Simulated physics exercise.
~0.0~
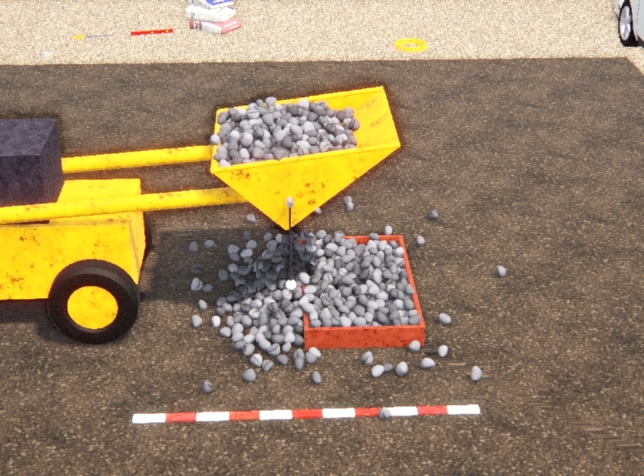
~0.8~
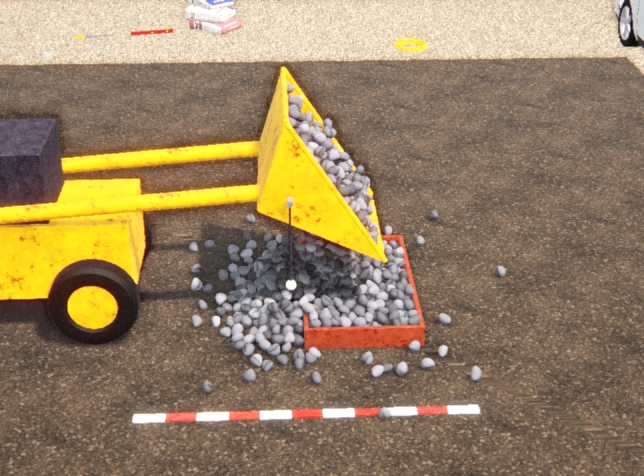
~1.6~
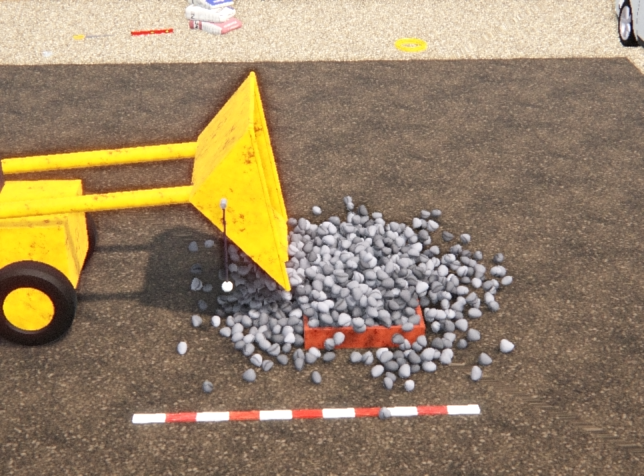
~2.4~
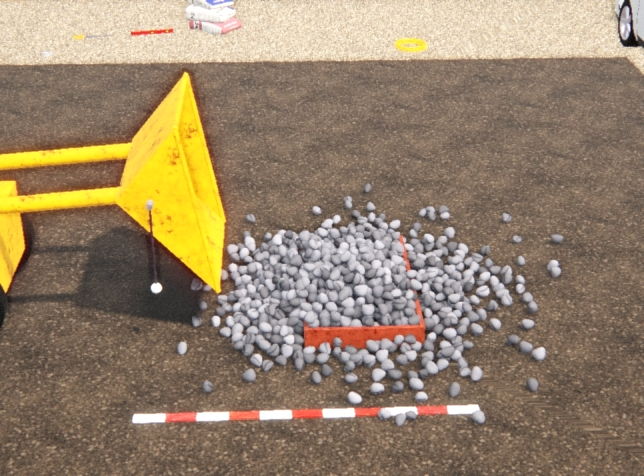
A yellow loader's bucket, heaped with grey stones, hangs over a low red bin on dark, rough ground, seen from above and to the side. Stones already fill the bin and lie loose to its left, behind a red and white striped staff. The bucket tips steeply to the right, its stones sliding toward the lip. As they pour onto the pile, the loader draws back to the left, still spilling. At the end the tilted bucket stands clear on the left, and a broad heap covers much of the bin, with stones scattered all around it.
